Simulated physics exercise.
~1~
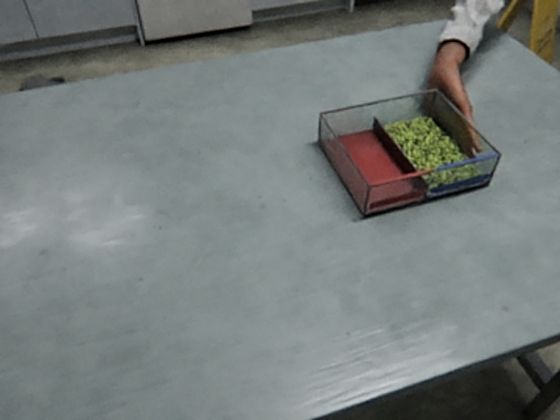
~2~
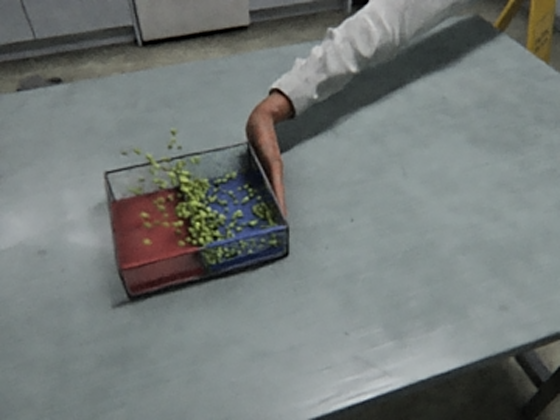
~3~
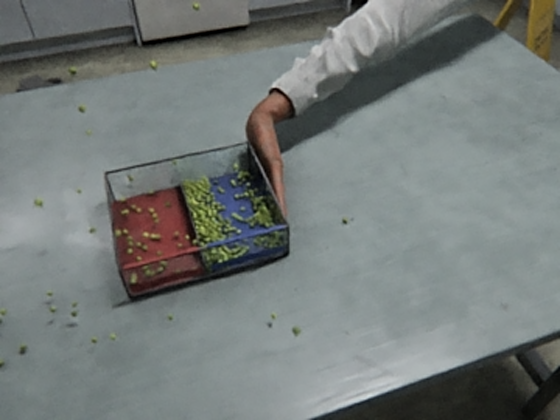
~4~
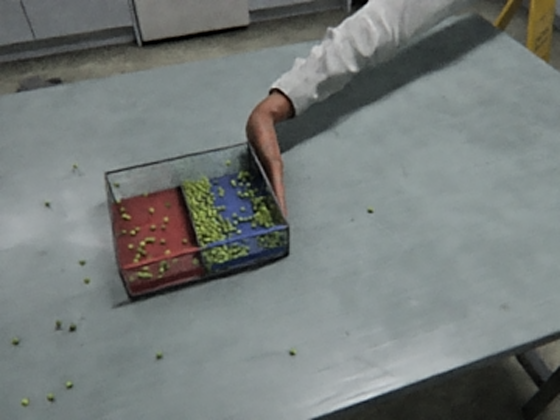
To begin with, a hand holds a clear-sided tray near the far right of a grey table, with green peas filling its blue compartment beside an empty red one. The hand moves the tray left and toward the viewer, and the peas surge leftward, some flying up over the partition. Several drop into the red side, while others clear the walls and scatter across the table. The hand stays against the now still tray as the stray peas spread farther. Finally, most peas lie in the blue side, with some in the red and a few on the table.
